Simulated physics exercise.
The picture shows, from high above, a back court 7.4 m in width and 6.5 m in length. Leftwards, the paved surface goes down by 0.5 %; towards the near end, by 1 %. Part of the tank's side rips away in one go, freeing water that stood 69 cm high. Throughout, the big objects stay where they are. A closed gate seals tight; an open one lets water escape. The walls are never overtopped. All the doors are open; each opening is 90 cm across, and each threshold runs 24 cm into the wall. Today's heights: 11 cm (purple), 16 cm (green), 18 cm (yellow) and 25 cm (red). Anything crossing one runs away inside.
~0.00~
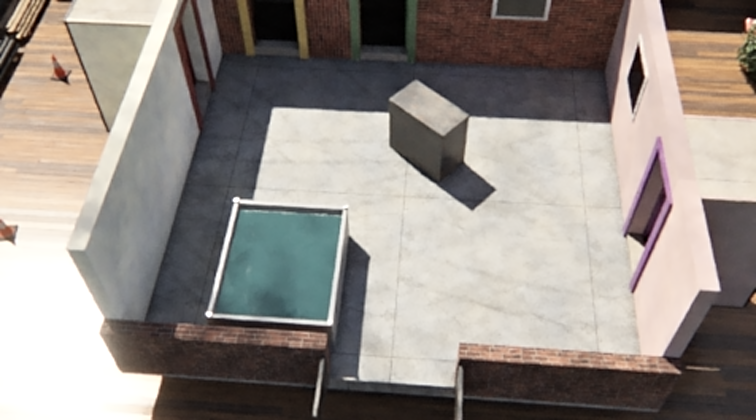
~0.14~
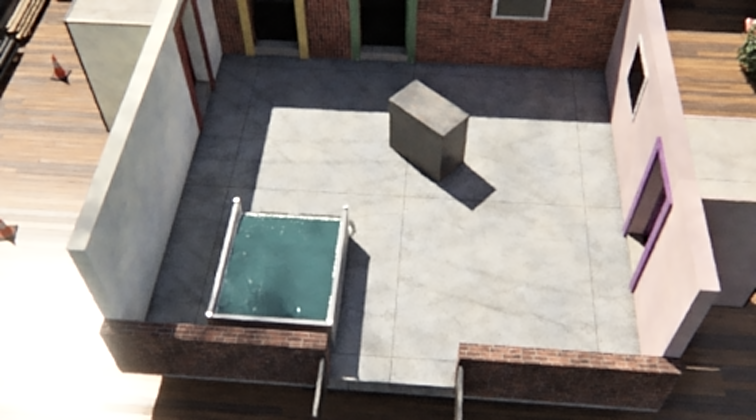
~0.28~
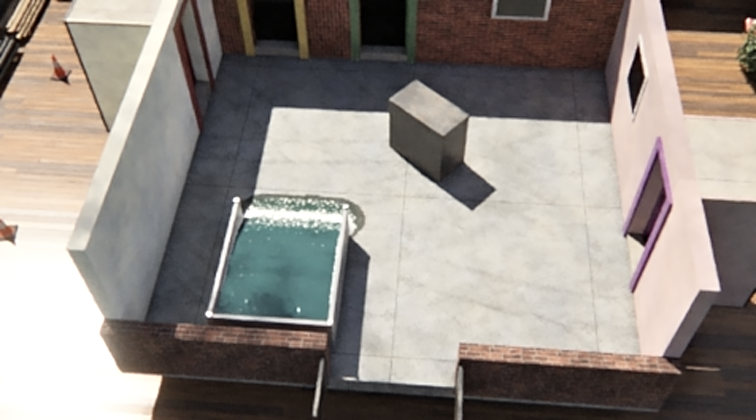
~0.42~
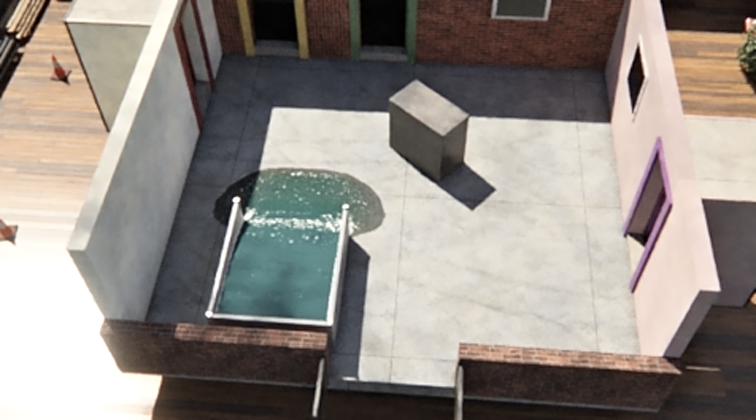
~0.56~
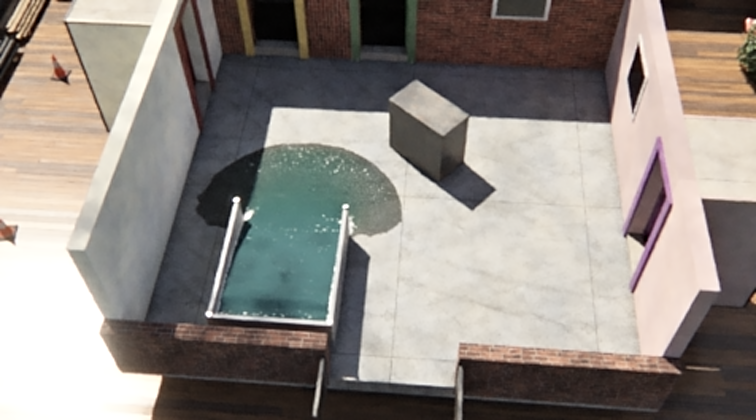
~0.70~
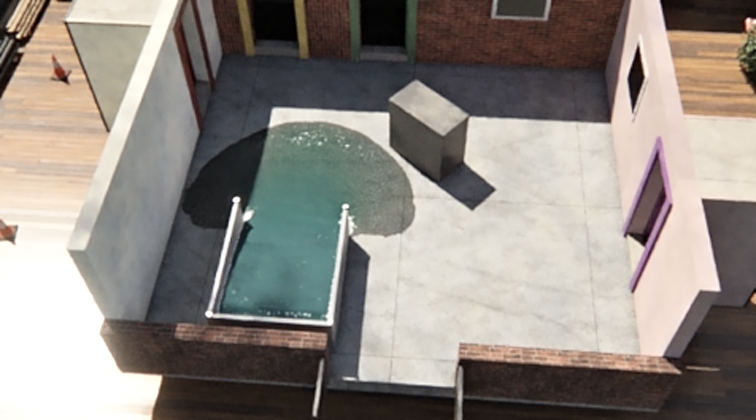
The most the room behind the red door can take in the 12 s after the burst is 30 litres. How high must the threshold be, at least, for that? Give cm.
About 11 cm.
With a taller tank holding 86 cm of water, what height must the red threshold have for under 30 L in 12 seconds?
The step needs to be some 14.0 cm.
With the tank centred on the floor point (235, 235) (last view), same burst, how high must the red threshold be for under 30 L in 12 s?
New minimum height: Approx. 12.5 cm.
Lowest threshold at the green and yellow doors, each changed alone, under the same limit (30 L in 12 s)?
About 17 cm at green and 20 cm at yellow.
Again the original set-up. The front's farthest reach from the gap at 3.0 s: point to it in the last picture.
Look about (548, 68) in the last picture.
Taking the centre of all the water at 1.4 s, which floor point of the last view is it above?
I'd put it close to (295, 216).
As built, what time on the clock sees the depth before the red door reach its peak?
That happens close to 3.8 s on the clock.
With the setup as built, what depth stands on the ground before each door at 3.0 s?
Lab note, cm: Purple 0; green 22; yellow 28; red 12.
After 1.4 s water covers 35 % of the floor, deepest (28 cm) near (282, 229); 7 cm at the red door, 0 litres in over its 25 cm threshold.
After 3.0 s water covers 45 % of the floor, deepest (32 cm) near (233, 86); 12 cm at the red door, 0 litres in over its 25 cm threshold.
After 12.0 s water covers 95 % of the floor, deepest (10 cm) near (161, 351); 4 cm at the red door, 0 litres in over its 25 cm threshold.
At the red door as built, the water arrived by 1.3 s and peaked near 19 cm at 3.8 s.
With a threshold of 9 cm, 54 litres would have come in within the 12 s; with 12 cm, 22 litres. So under 30 litres takes about 11 cm.
